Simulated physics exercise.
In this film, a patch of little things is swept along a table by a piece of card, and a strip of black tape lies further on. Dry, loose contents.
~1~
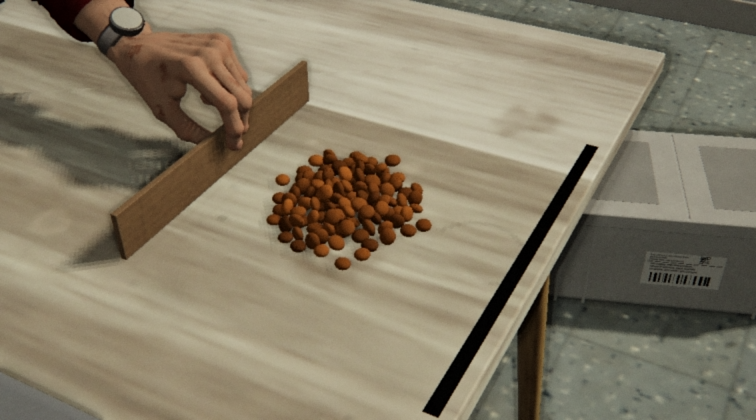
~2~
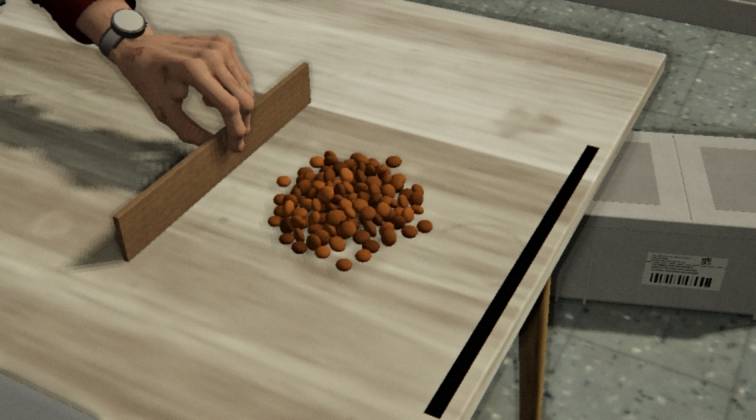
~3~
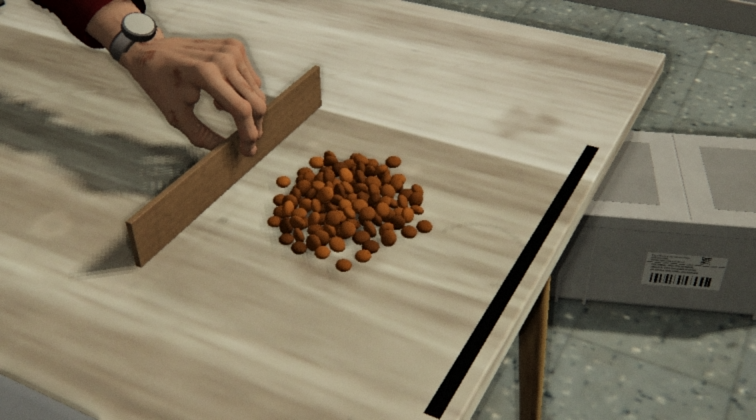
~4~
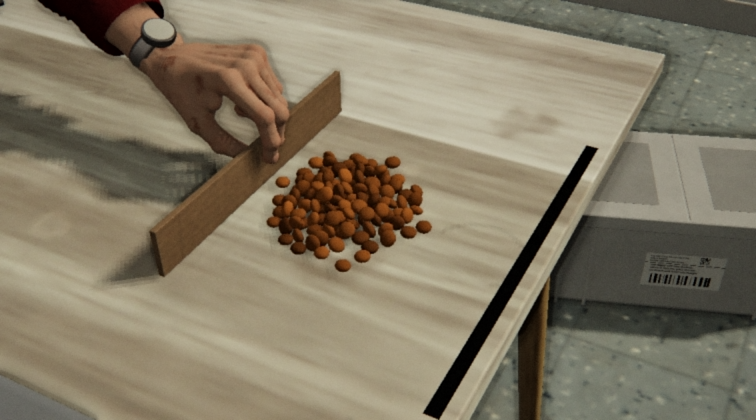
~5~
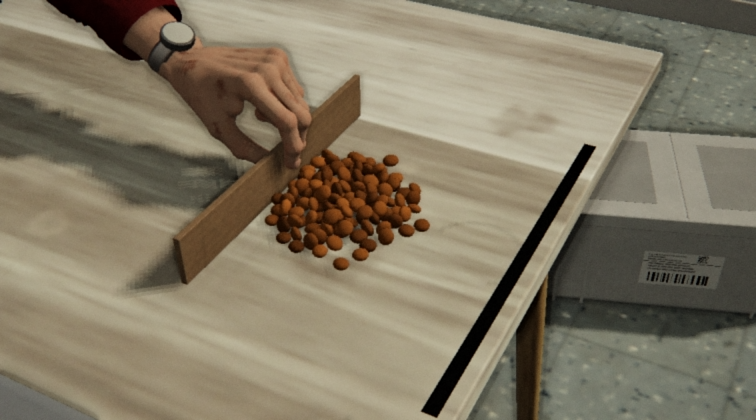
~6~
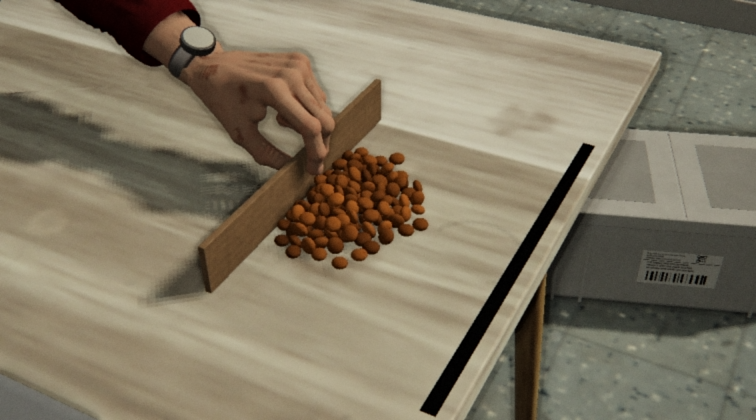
A hand slides a wooden card rightward across the table, pushing into a brown kibble pile.
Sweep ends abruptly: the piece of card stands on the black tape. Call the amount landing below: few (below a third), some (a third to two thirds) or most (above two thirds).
Most.
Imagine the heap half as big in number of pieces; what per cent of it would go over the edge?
Around 90 percent.
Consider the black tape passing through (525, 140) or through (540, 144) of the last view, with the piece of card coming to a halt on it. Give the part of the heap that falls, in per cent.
20 and 40 percent, roughly.
Soon after the last picture, piece of card still moving, near (414, 185); heap all on the table, its front near (522, 257).
A little later, piece of card stopped at the black tape; heap most over the edge.
Later still, piece of card stopped at the black tape; heap nearly all over the edge.
At rest, piece of card stopped at the black tape; heap nearly all over the edge.
